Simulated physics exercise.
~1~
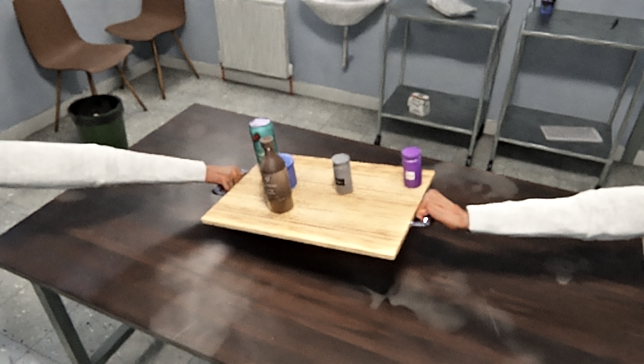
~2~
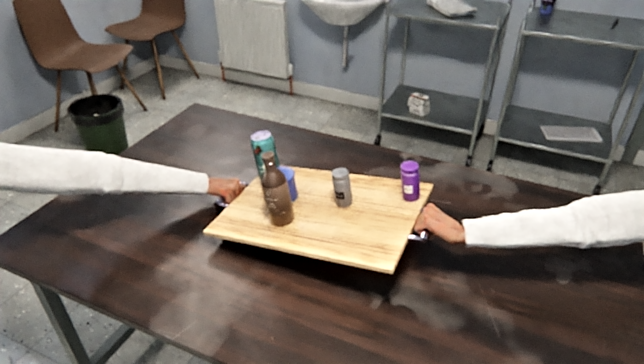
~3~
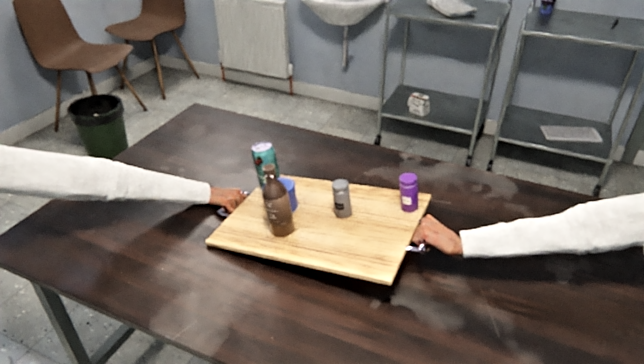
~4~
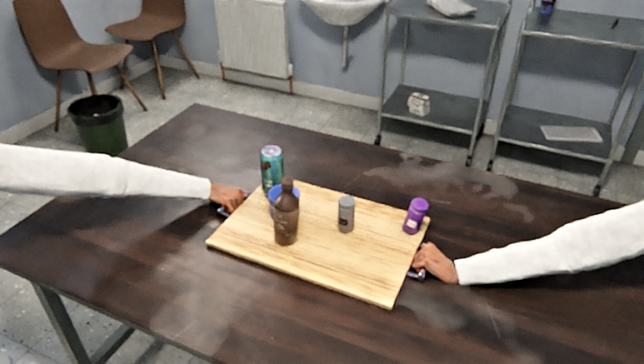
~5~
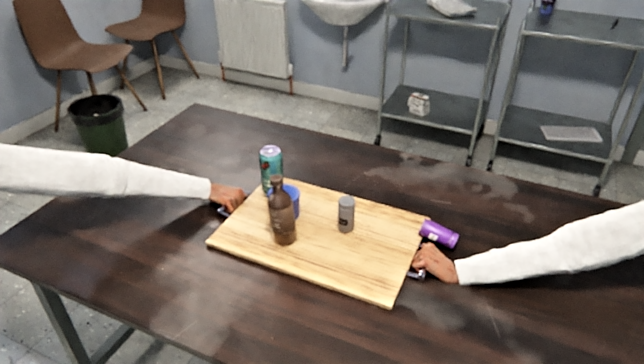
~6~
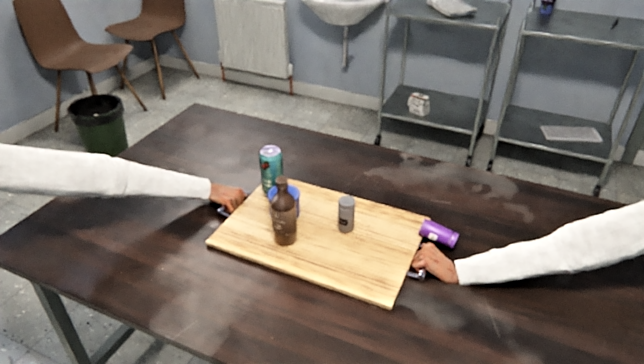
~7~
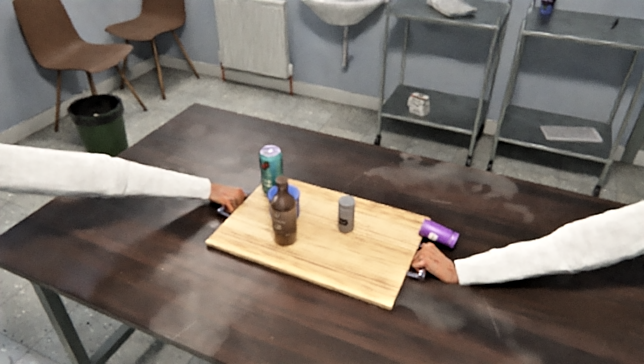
In a room with grey-blue walls, brown chairs, a bin and metal shelves, a dark wooden table is seen from above at an angle by a still camera. Two white-sleeved arms reach in from left and right, holding a pale wooden tray by its ends. On it stand a turquoise can, a blue tub and a brown bottle at the left, a grey shaker in the middle and a purple shaker at the right. The hands lower the tray onto the table, and the purple shaker tips rightward off the edge. It ends lying on its side beside the tray, while the others stay upright.
